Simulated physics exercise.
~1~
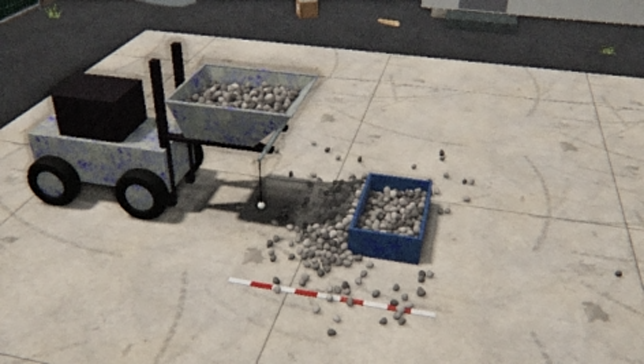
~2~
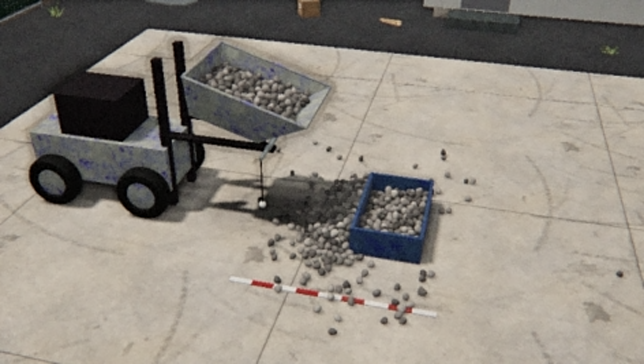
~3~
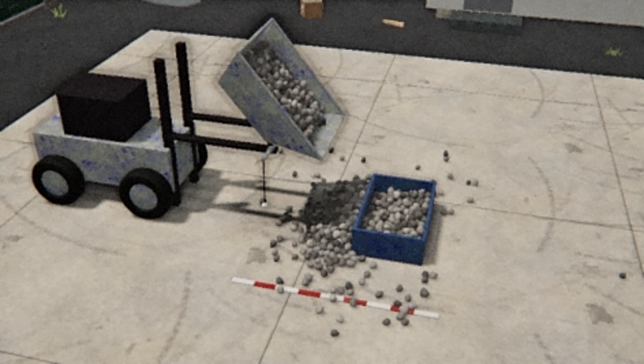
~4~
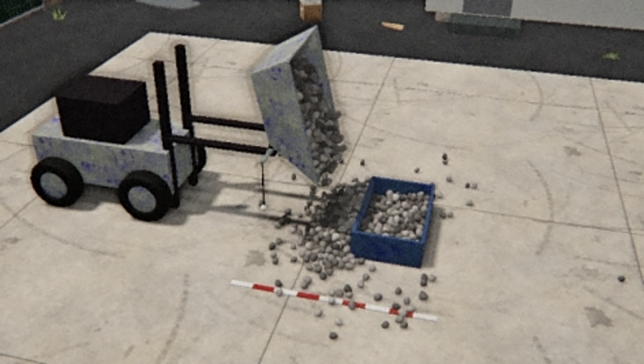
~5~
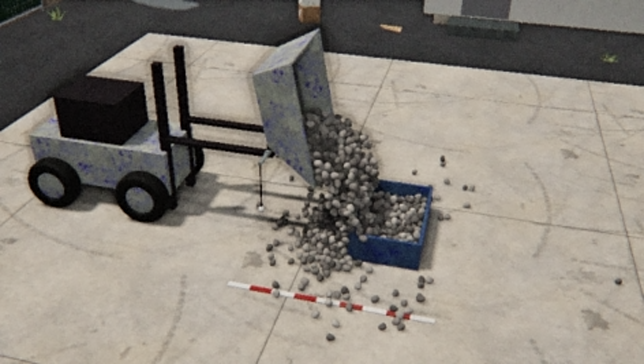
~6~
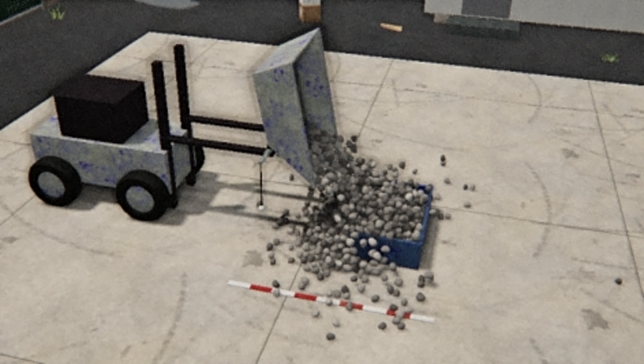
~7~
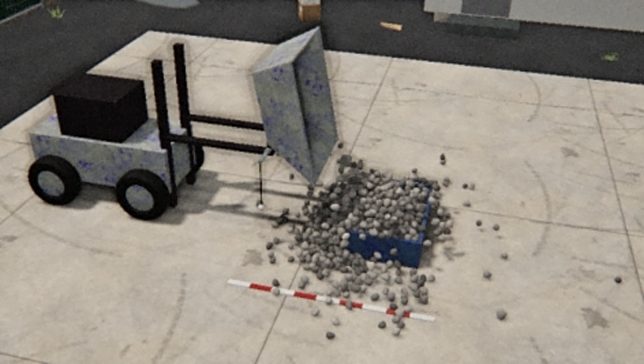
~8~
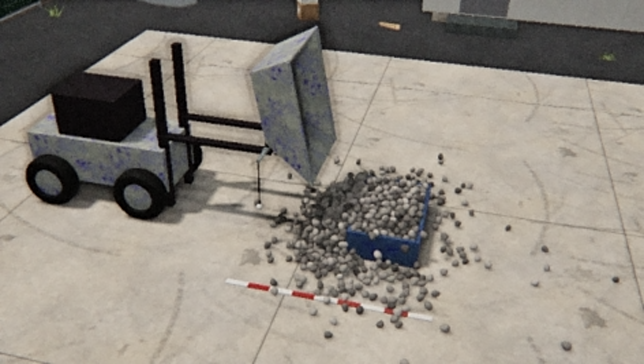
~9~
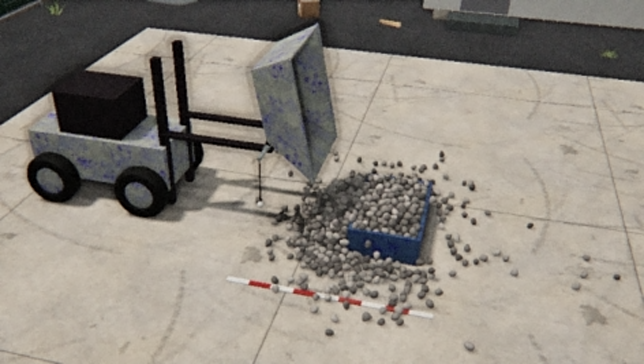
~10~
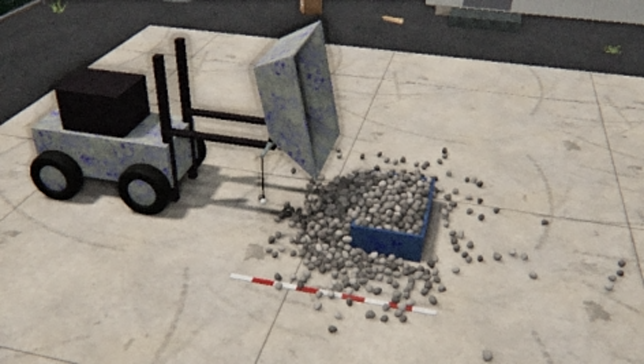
On a pale paved yard, a forklift tipped its raised skip steeply to the right until the grey stones poured out over a blue bin, heaping it full while many others piled up in front and scattered around it, leaving the skip empty.
